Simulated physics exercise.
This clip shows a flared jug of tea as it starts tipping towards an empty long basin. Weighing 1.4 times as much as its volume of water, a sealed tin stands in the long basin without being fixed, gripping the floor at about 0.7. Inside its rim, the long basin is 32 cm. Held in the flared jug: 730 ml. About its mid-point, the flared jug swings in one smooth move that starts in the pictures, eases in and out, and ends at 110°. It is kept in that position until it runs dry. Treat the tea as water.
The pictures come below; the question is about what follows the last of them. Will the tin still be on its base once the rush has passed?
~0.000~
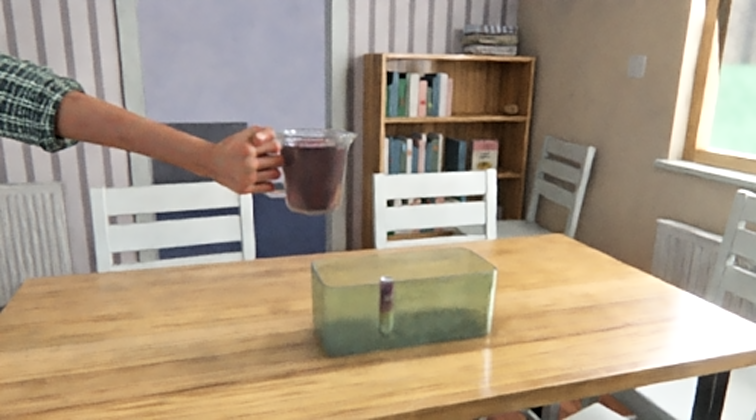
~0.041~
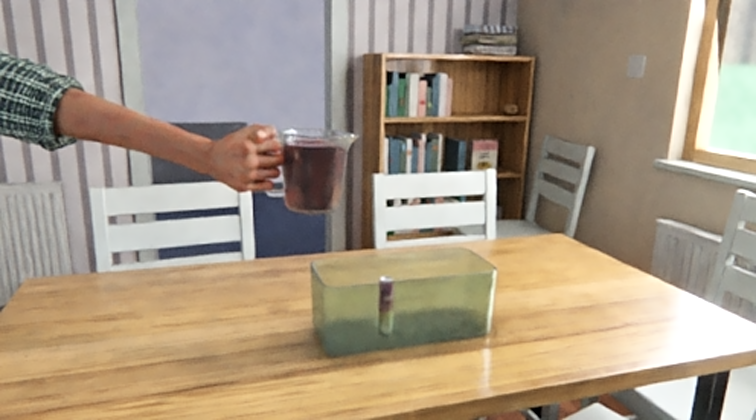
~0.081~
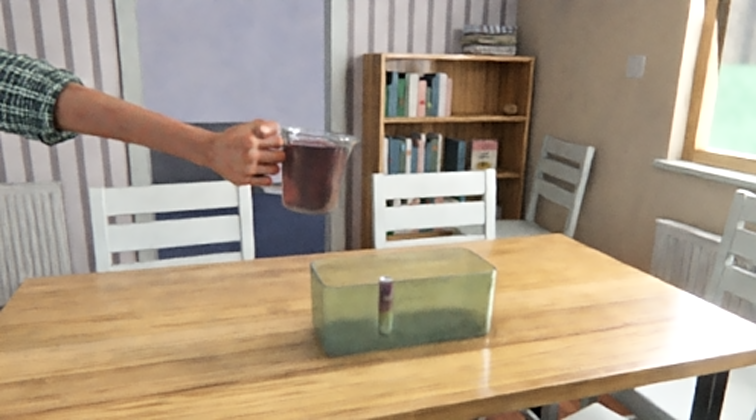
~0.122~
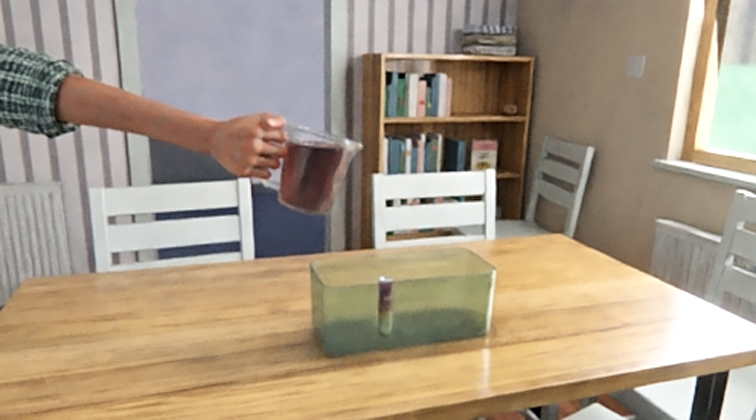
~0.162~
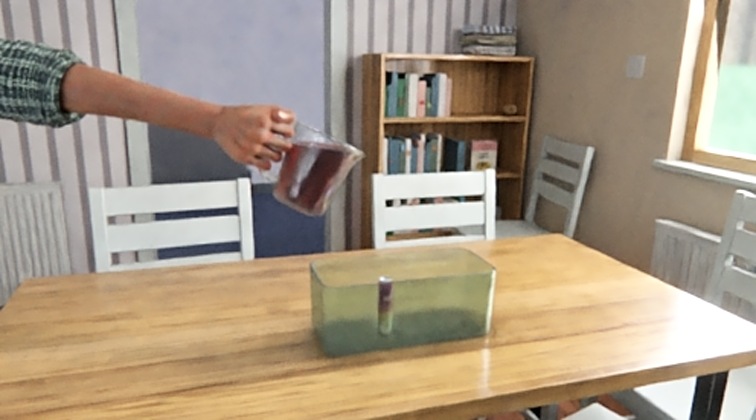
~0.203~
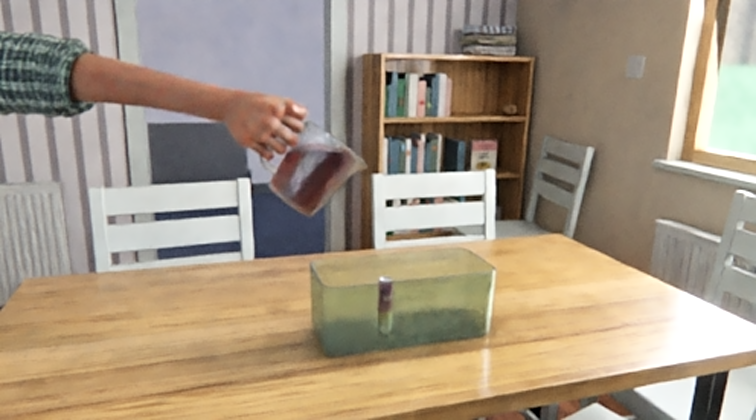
It ends up tipped.
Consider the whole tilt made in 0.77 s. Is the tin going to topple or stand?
Well, the tin simply tips.
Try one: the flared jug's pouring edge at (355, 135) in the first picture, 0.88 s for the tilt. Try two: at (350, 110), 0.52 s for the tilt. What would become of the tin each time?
Try 1: Tipped over; try 2: Tipped over.
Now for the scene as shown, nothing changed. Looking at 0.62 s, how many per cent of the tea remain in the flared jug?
I'd say some 7 per cent remains.
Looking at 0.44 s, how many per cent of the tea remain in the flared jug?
Roughly 44 percent.
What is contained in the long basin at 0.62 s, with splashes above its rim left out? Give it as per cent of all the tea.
About 74 %.
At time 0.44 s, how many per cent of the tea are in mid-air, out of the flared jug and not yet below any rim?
Near 38 per cent of it all.
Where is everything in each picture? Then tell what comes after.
Tilt 0°; pouring edge (357, 133); surface from (281, 145) to (345, 144); the long basin's rim runs from (317, 275) to (483, 259); the tin's top is at (387, 281), in the first picture.
Tilt 2°; pouring edge (358, 135); surface from (282, 144) to (345, 144), in the second picture.
Tilt 7°; pouring edge (360, 139); surface from (283, 142) to (347, 146), in the third picture.
Tilt 15°; pouring edge (363, 146); surface from (287, 142) to (351, 149), in the fourth picture.
Tilt 25°; pouring edge (366, 155); surface from (287, 154) to (356, 153), in the fifth picture.
Tilt 38°; pouring edge (368, 167); surface from (280, 165) to (364, 161); 1 per cent is over the edge, in the sixth picture.
After 0.44 s the tilt is 106° and 44 per cent is still to pour; the tin stands where it began.
After 0.62 s the tilt is 110° and 7 per cent is still to pour; the tin leans 5°.
After 0.81 s the tilt is 110° and 0 per cent is still to pour; the tin leans 17°.
After 1.01 s the tilt is 110° and 0 per cent is still to pour; the tin lies on its side.
In the end the tin lies on its side.
